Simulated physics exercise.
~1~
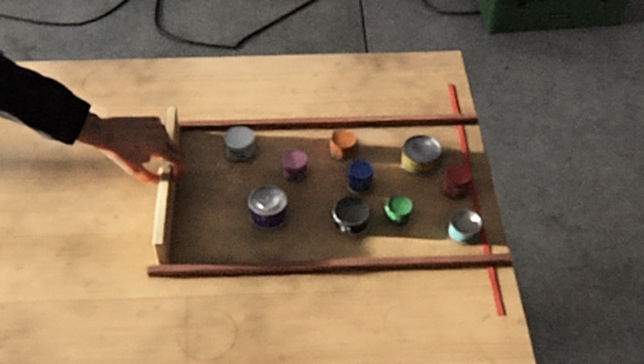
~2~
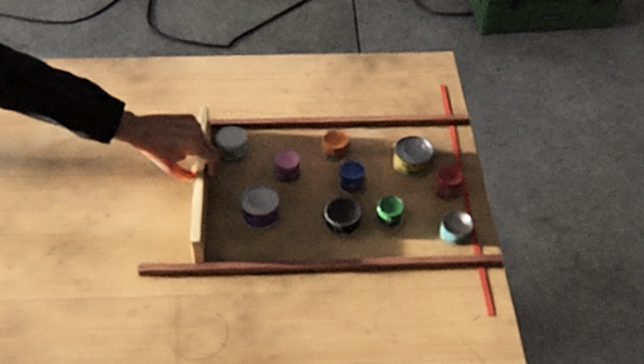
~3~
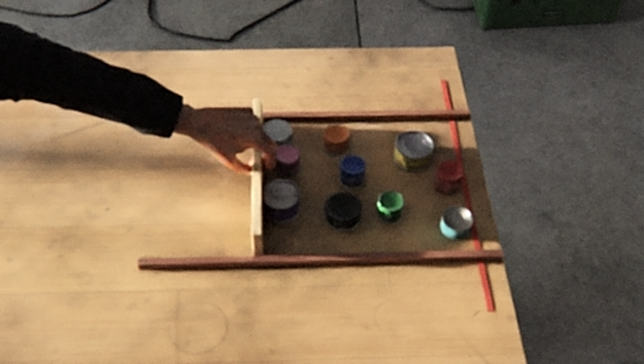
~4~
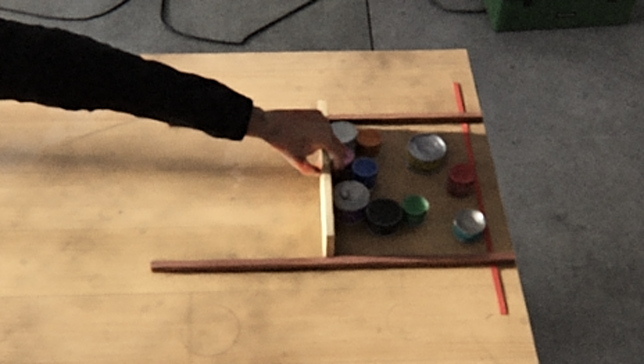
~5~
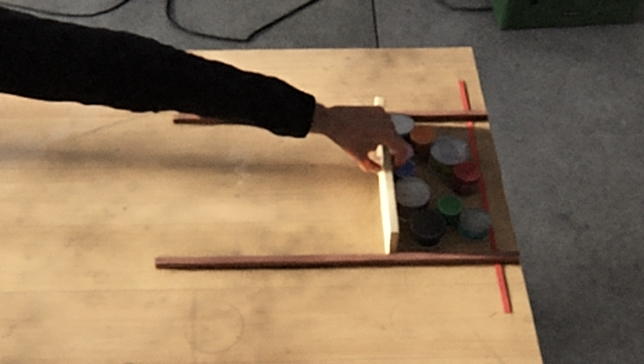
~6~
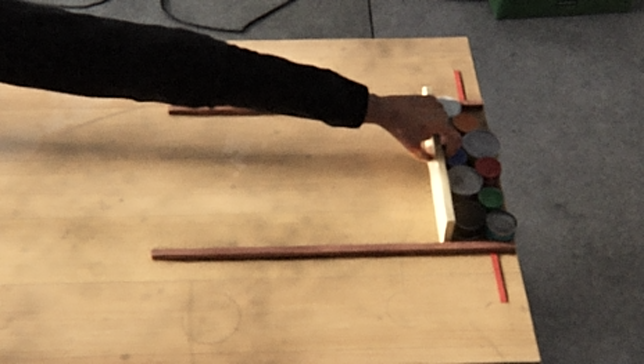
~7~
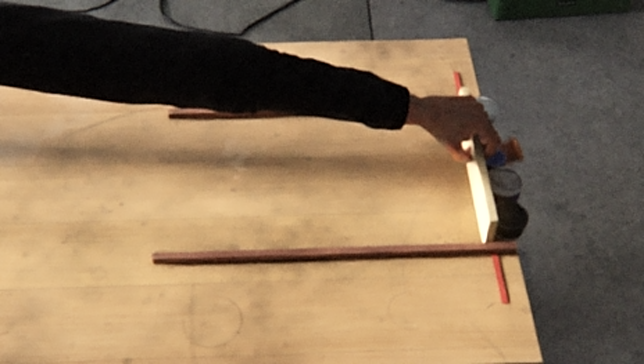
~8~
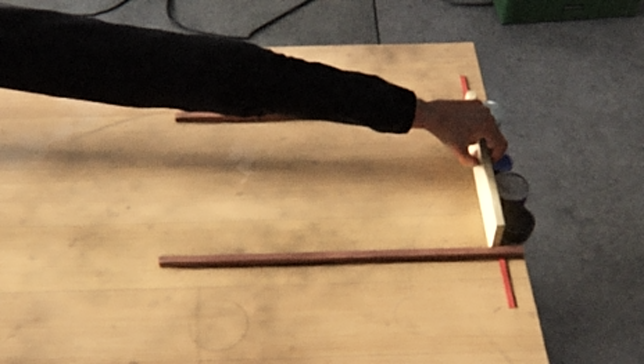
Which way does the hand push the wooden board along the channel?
The hand pushes the board to the right, toward the red tape at the end of the table.
To begin with, a hand holds an upright wooden board at the left of a wide channel on a table, with small colourful pots and tins scattered between two dark rails. The hand slides the board right, and it gathers the nearest pots, including the white and purple ones. The others are then swept up too, until they all crowd together near the red tape at the table's end. As the board reaches the tape, at least five go over the edge, among them the yellow tin and the red tub. The hand stops there, with a few pots still bunched against the board.
